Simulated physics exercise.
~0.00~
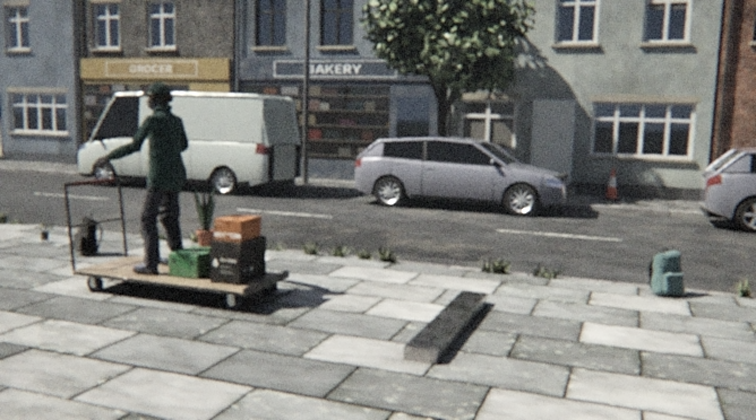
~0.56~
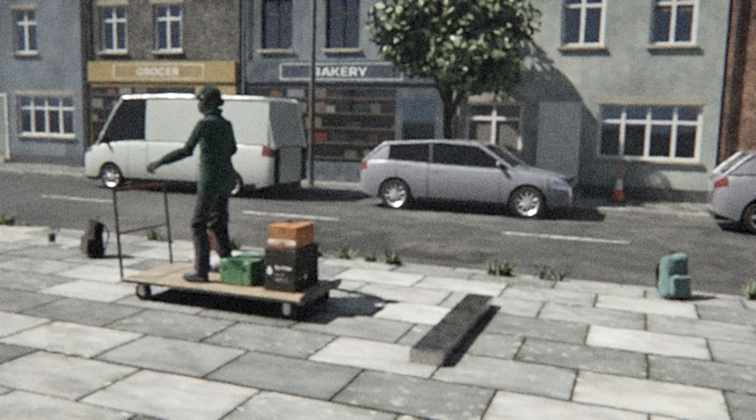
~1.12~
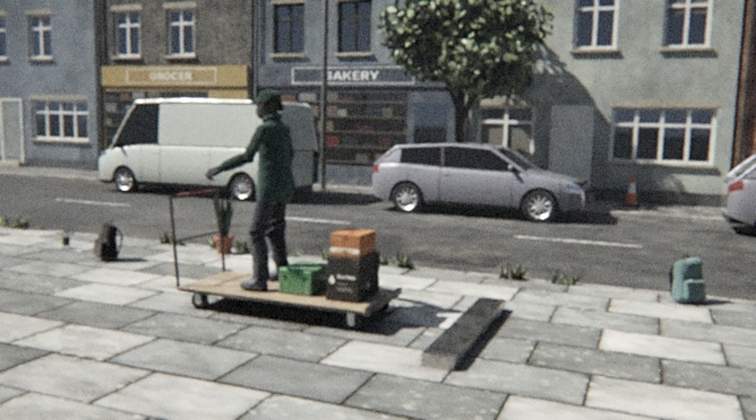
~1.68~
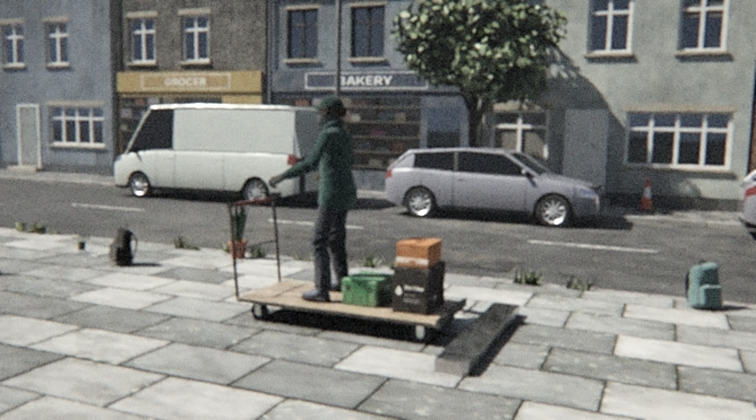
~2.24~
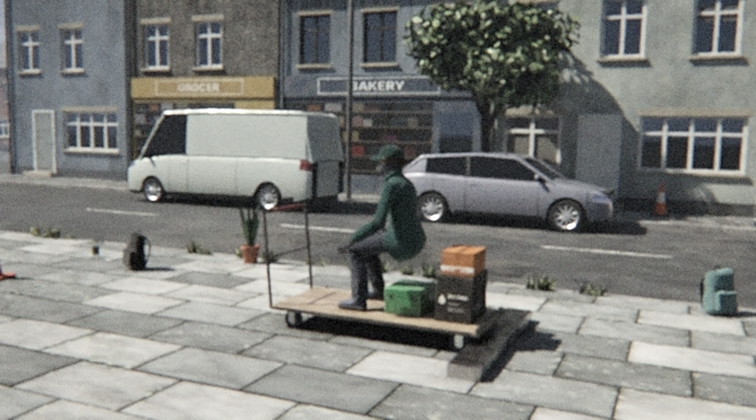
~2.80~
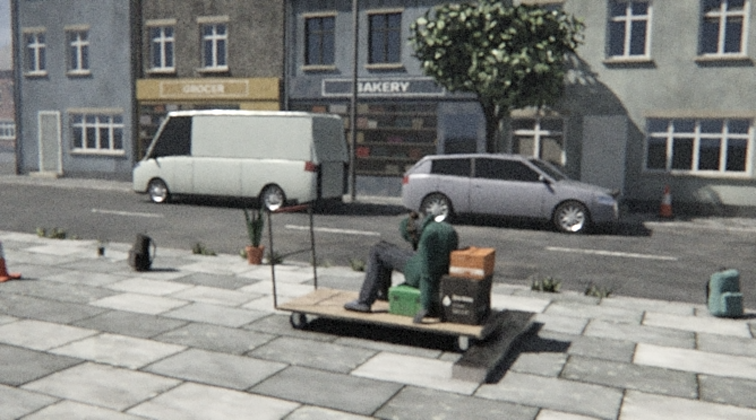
On a paved area beside a street with a grocer, a bakery, a white van and parked cars, a flat trolley rolls to the right. A worker in green stands on its deck behind a green toolbox and a black carton, with an orange carton sitting on top. The trolley nears a dark kerb lying across its way and stops against it. The worker's knees bend and the body sinks backward toward the deck. It ends with the worker seated on the deck, leaning by the cartons, and all the cargo still aboard.
